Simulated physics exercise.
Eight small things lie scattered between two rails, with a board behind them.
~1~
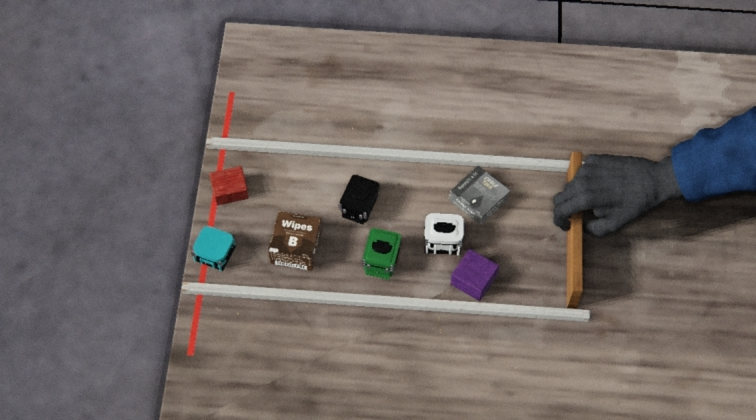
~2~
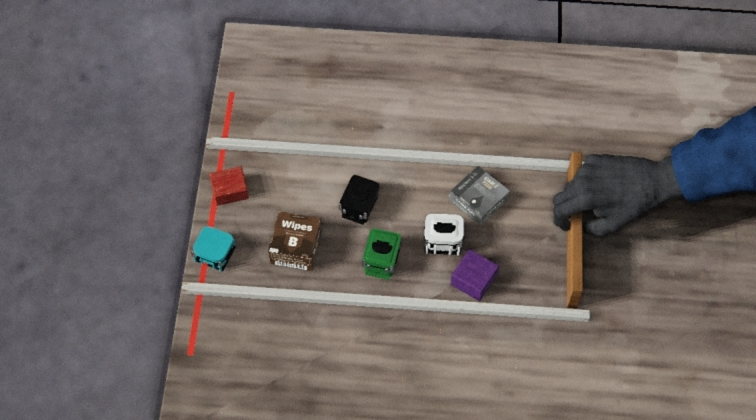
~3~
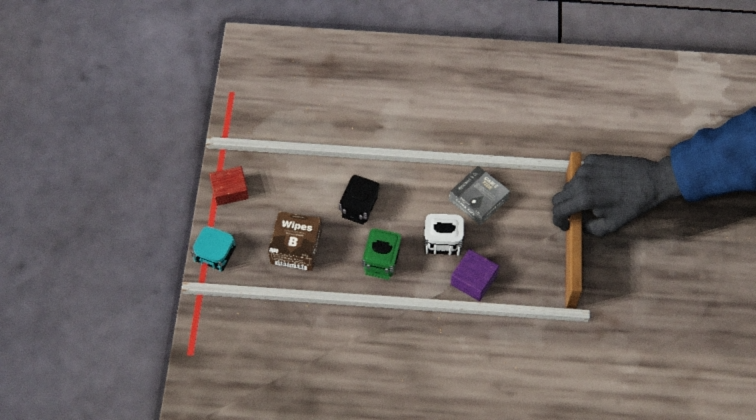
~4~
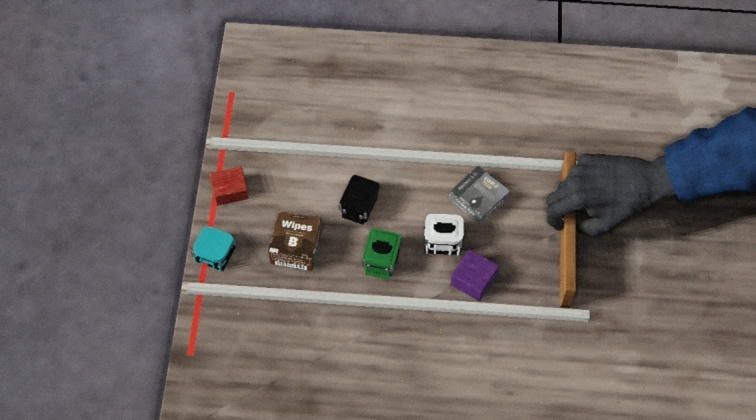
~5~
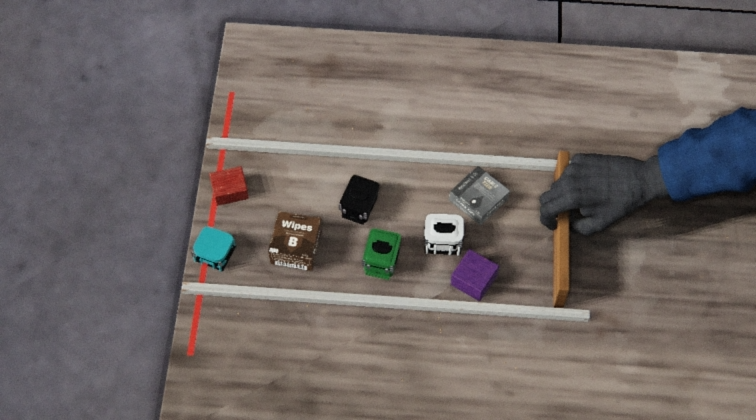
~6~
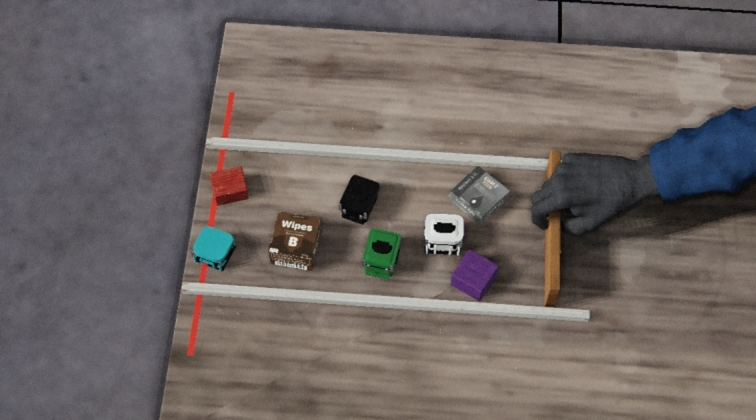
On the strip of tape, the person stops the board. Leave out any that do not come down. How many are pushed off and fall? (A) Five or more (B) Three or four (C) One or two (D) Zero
A.
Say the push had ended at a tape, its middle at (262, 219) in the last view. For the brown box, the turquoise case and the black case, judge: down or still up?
The brown box topples down, the turquoise case topples down, the black case stays put.
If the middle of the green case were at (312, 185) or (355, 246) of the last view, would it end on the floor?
Taking the two spots in turn, it gets knocked off and then gets knocked off.
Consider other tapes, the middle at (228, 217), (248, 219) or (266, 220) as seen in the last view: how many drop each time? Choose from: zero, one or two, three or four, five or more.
So in that order I'd say five or over; three to four; 3 or 4.
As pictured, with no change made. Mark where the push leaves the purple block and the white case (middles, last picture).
Okay, so first (186, 262), and next (192, 217).
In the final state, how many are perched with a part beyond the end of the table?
Count of overhanging things: 2.
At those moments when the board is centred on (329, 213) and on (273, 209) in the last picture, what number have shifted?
First 7, then 8.
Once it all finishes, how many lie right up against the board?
2.
A little later, none off yet; turquoise case at rest near (214, 249); red block at rest near (229, 186); brown box at rest near (295, 241).
When it is over, the number that fall off is five or more; down, grey box, green case, black case, brown box, red block and turquoise case.
